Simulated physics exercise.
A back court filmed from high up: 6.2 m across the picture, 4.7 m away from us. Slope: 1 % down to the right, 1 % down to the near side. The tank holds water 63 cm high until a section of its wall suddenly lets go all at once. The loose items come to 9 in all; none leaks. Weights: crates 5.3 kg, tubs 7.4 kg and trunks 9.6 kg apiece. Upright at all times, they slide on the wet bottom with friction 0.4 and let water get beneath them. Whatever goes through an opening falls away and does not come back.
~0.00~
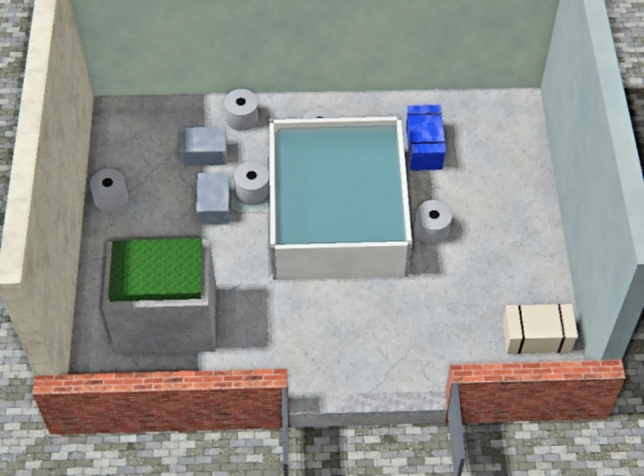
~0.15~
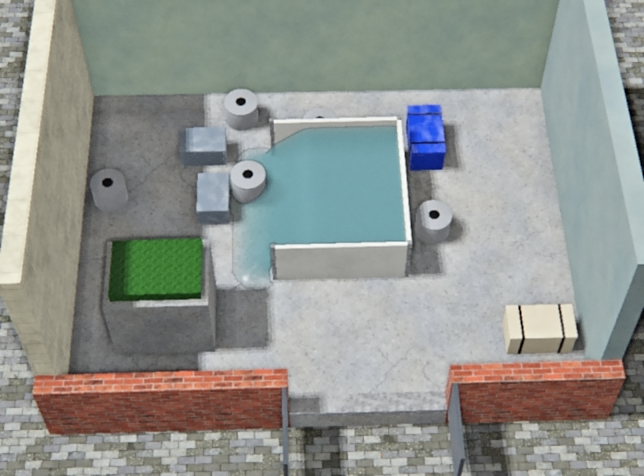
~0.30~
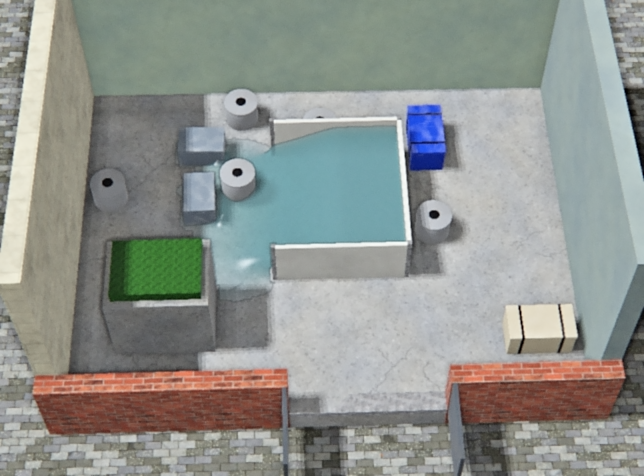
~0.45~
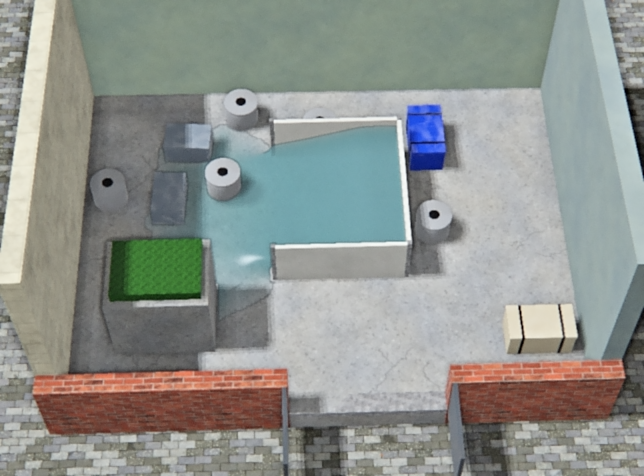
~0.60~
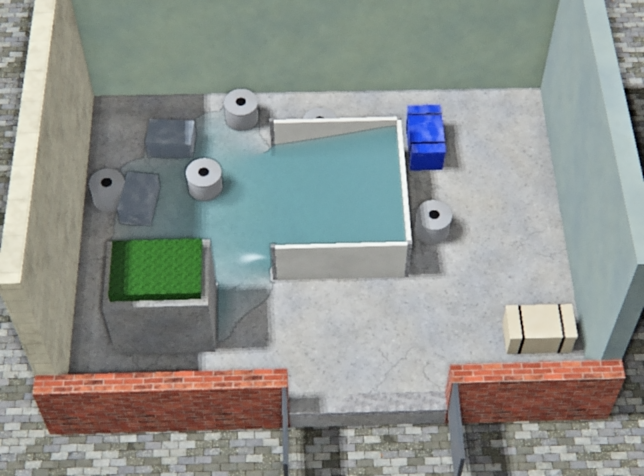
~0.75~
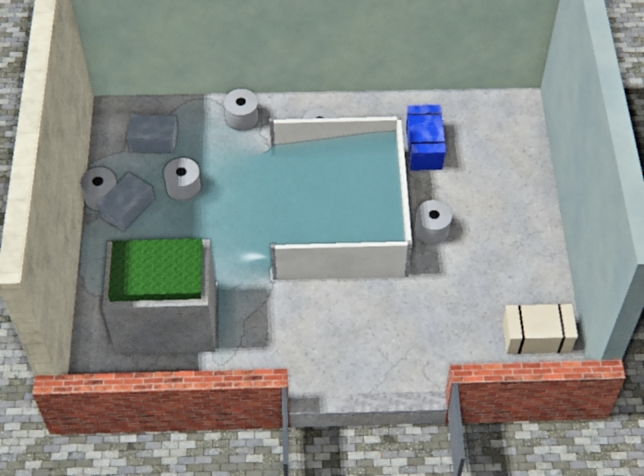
Water spreading left from an open-sided pool across a walled court, pushing a grey drum and two grey-blue boxes along with it.
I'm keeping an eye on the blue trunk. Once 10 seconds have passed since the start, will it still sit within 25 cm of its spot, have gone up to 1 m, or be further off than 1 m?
It will be further off than 1 m.
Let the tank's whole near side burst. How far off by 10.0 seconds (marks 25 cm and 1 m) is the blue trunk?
Afterwards the blue trunk stays almost motionless.
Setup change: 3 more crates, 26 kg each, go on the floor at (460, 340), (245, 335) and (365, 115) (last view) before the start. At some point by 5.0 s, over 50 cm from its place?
Taking them in order: Not far enough, far enough and far enough.
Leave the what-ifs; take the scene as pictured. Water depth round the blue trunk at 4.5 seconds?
Around 2 cm.
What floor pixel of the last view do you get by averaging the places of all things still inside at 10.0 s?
Somewhere near (412, 271).
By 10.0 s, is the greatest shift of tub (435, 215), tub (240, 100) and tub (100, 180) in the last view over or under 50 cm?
Well, going one by one, it's not that far, too far and too far.
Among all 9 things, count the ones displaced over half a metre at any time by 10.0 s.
That comes to 8.
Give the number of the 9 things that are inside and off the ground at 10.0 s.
At that moment 8.
After 2.0 s the blue trunk is near (426, 128), 0.0 m from its start, aground; 0 of 9 are out; 4 afloat.
After 4.5 s the blue trunk is near (479, 141), 0.7 m from its start, aground; 0 of 9 are out; 6 afloat.
After 7.0 s the blue trunk is near (460, 249), 1.9 m from its start, afloat; 0 of 9 are out; 8 afloat.
After 10.0 s the blue trunk is near (367, 274), 2.4 m from its start, afloat; 0 of 9 are out; 8 afloat.
